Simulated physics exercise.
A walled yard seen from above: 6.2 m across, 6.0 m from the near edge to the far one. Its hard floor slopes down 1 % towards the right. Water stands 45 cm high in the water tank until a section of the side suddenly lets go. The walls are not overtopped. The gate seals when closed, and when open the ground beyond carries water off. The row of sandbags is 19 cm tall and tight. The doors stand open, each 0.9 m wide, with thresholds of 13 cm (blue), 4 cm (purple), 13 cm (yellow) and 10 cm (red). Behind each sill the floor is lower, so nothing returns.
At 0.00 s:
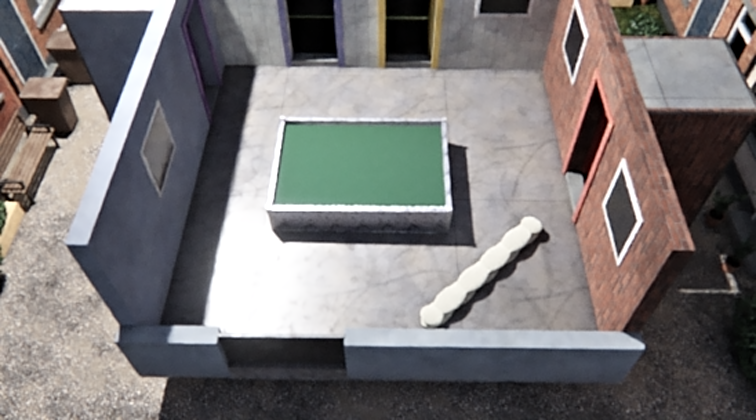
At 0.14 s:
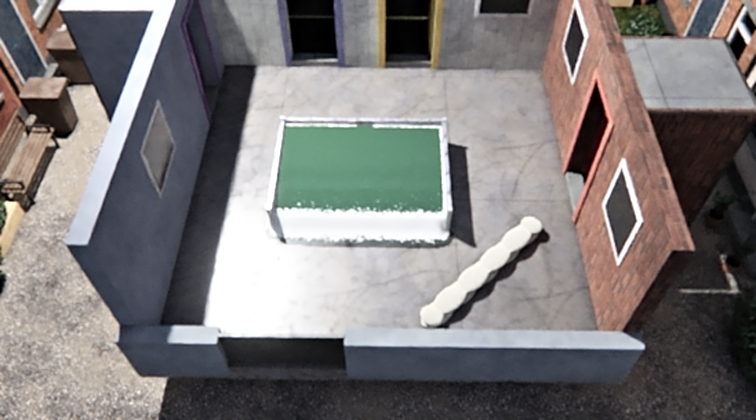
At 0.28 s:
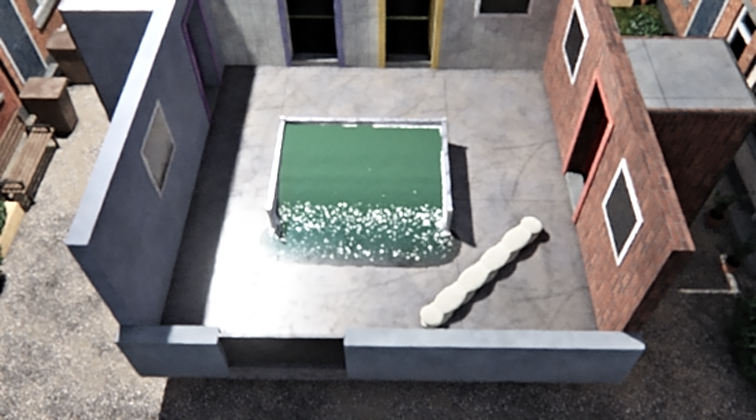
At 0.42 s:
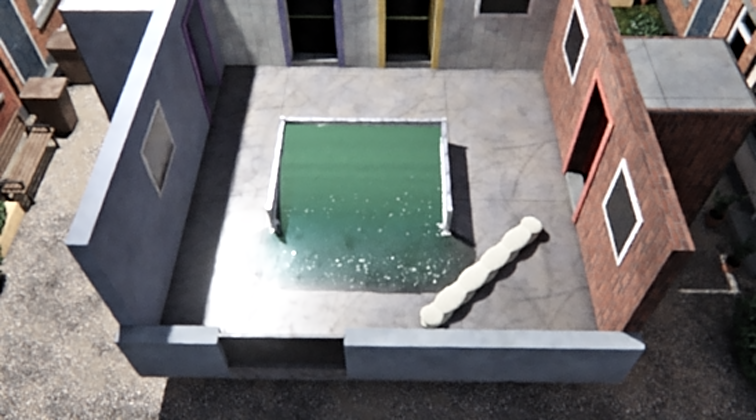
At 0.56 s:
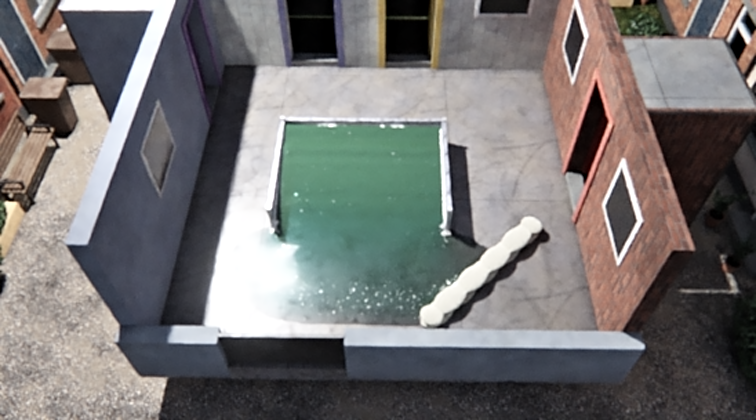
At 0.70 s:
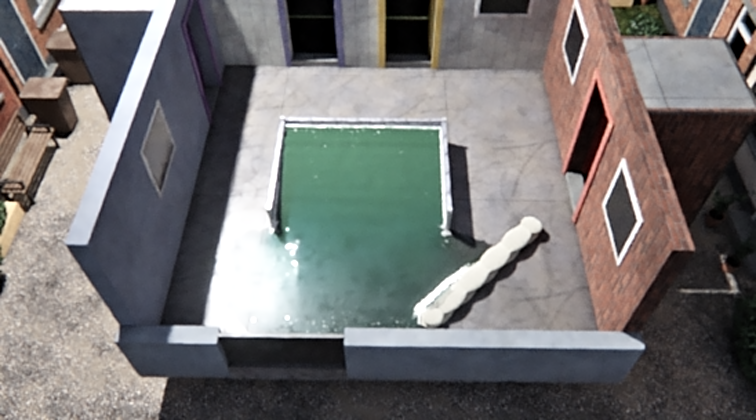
At first, a rectangular tank of still green water stands in a walled yard beside a pale, bumpy barrier lying diagonally. The tank's near side gives way in white froth, and water pours onto the grey floor. The green sheet spreads toward the near wall and reaches the barrier's lower end.
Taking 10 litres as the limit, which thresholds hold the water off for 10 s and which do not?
Door by door: At the blue door it keeps below the limit; at the purple door it passes the limit; at the yellow door it does not reach the limit; at the red door it keeps below the limit.
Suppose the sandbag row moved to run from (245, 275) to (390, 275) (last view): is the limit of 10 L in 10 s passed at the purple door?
Against that limit: Purple below.
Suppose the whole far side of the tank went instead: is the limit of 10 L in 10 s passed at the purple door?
Against that limit: Purple above.
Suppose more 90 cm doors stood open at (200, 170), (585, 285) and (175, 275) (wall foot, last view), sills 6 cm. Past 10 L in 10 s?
In that order: Not over, past it, past it.
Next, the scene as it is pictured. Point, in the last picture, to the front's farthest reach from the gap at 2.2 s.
Around (590, 357).
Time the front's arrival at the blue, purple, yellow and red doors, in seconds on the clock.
Arrival: Blue 5.0 s, purple 4.0 s, yellow 6.0 s, red 3.2 s.
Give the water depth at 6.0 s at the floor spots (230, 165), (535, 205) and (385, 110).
Roughly 5, 6 and 0 cm, in turn.
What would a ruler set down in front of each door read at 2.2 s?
In cm: Blue 0, purple 0, yellow 0, red 0.
After 1.4 s water covers 25 % of the floor and is deepest (38 cm) near (379, 353); blue door not reached, purple door not reached, yellow door not reached, red door not reached.
After 2.2 s water covers 35 % of the floor and is deepest (33 cm) near (392, 353); blue door not reached, purple door not reached, yellow door not reached, red door not reached.
After 3.5 s water covers 55 % of the floor and is deepest (26 cm) near (168, 349); blue door not reached, purple door not reached, yellow door not reached, red door 3 cm at the sill, 0 L in.
After 6.0 s water covers 80 % of the floor and is deepest (16 cm) near (525, 77); blue door 10 cm at the sill, 0 L in, purple door 3 cm at the sill, 0 L in, yellow door not reached, red door 8 cm at the sill, 0 L in.
After 10.0 s water covers 95 % of the floor and is deepest (12 cm) near (555, 131); blue door 5 cm at the sill, 0 L in, purple door 6 cm at the sill, 21 L in, yellow door 9 cm at the sill, 0 L in, red door 7 cm at the sill, 0 L in.
